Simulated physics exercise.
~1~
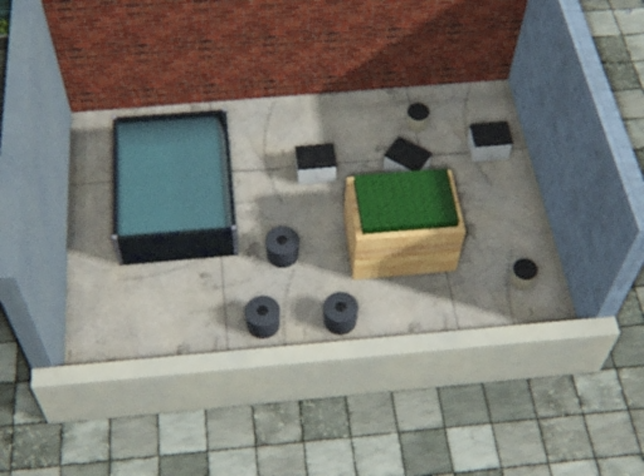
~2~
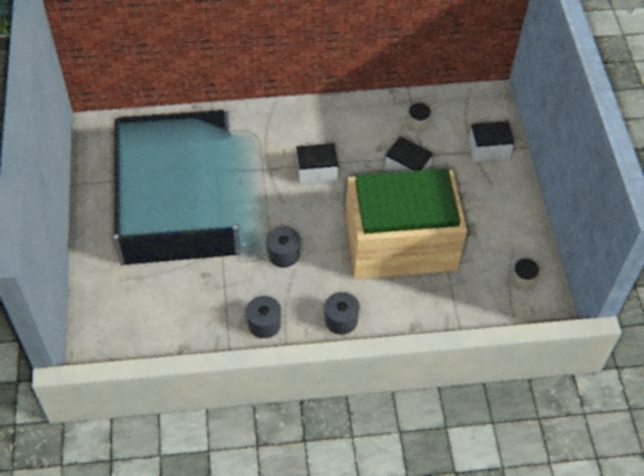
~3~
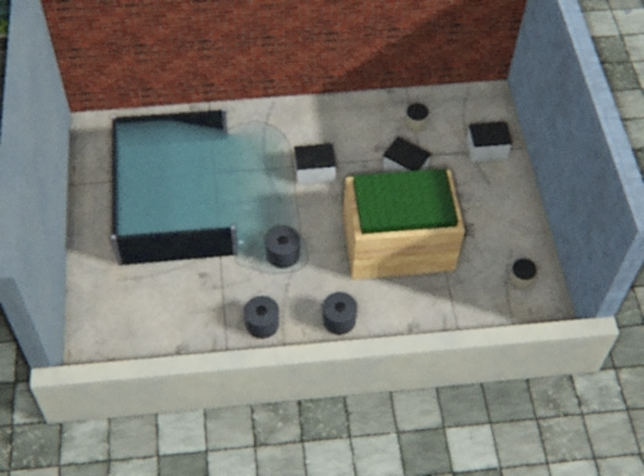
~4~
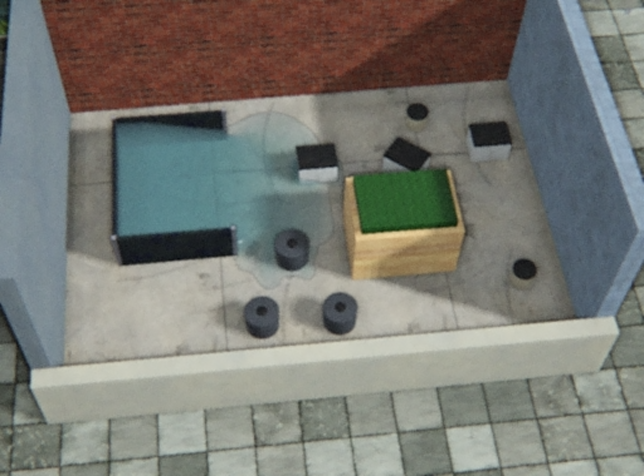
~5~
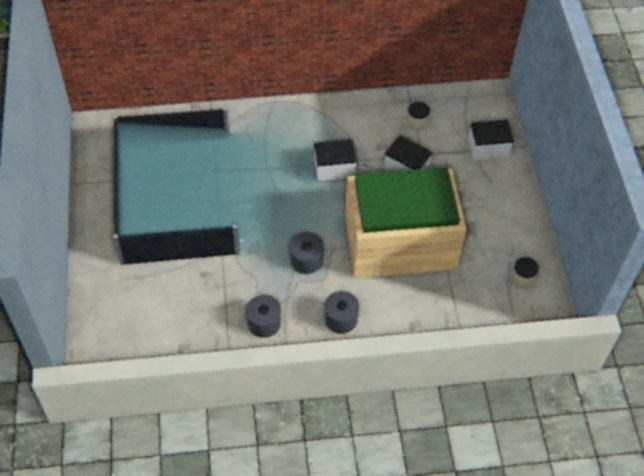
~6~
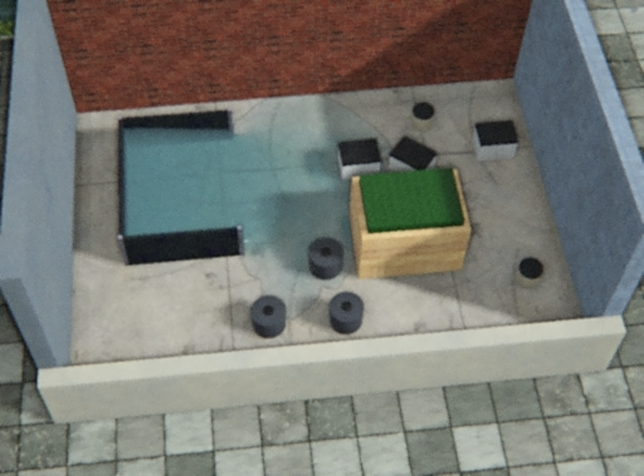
Walled yard with brick back wall, water spreading rightward from an opened tank, pushing a dark tub, then a black-topped box.
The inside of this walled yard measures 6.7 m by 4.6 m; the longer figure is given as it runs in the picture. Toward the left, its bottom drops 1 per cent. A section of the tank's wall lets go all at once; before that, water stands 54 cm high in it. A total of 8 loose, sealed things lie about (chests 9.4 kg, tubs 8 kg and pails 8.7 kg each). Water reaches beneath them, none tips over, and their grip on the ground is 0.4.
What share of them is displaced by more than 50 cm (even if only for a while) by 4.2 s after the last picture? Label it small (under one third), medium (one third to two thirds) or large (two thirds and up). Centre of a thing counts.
Large.
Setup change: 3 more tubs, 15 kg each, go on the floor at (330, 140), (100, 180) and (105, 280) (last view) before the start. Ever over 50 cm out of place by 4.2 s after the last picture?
In the order asked: Farther than that, not as far, not as far.
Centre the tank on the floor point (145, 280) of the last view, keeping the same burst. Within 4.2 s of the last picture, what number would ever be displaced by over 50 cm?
That gives 8 of them.
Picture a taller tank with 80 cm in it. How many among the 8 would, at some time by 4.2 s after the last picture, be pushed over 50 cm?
With that change, 8 of them.
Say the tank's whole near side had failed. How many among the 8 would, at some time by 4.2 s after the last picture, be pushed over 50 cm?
Result: 3.
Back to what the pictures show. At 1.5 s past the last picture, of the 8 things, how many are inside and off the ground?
At that point I count 5.
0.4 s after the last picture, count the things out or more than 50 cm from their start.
2.
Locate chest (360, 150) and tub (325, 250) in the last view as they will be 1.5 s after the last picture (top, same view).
Roughly (443, 106), then roughly (324, 324).
Then, 0.4 s after the last picture 2 of 8 are over 50 cm from their spots; 0 afloat.
Then, 1.5 s after the last picture 4 of 8 are over 50 cm from their spots; 5 afloat.
Then, 2.8 s after the last picture 5 of 8 are over 50 cm from their spots; 4 afloat.
Then, 4.2 s after the last picture 5 of 8 are over 50 cm from their spots, and 6 have been at some point; 5 afloat.
